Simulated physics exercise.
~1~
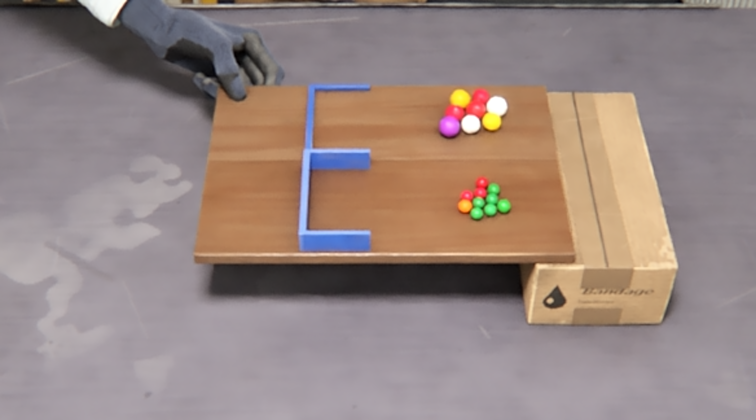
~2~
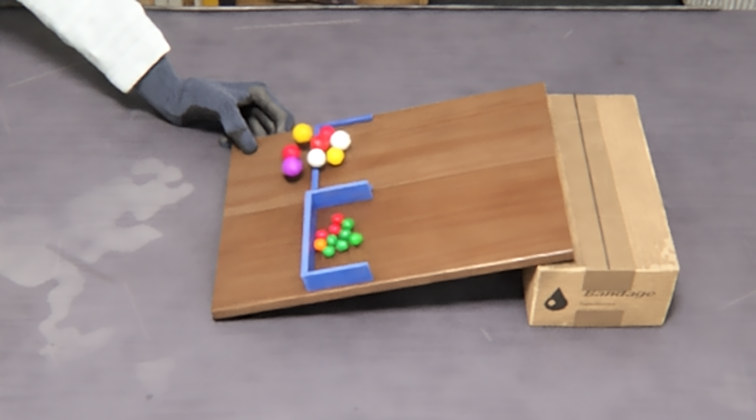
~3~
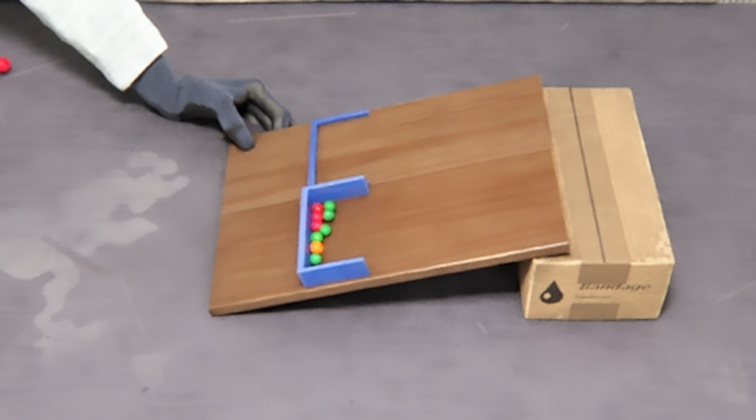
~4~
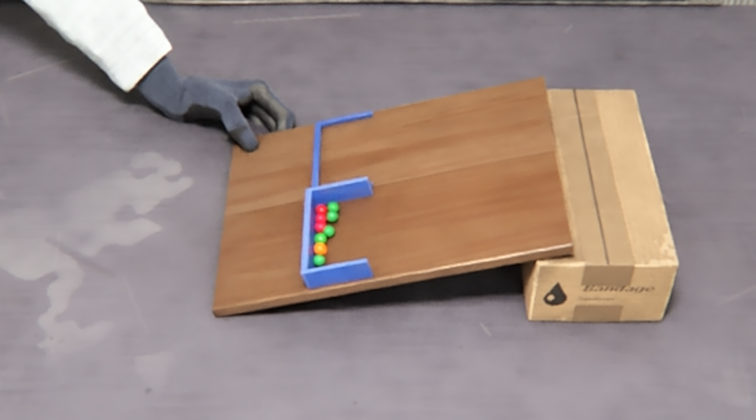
A gloved hand in a white sleeve holds the left end of a brown wooden board above a grey surface, seen from above and in front, while the right end rests on a cardboard box. Two blue barriers stand toward the left, with larger mixed-colour balls upslope at the back and small green, red and orange balls at the front. The hand lowers its end, and both groups roll left. The larger balls pass over the back barrier and leave the board, one red ball appearing briefly at far left. The small balls settle against the front barrier, and the board stays tilted.
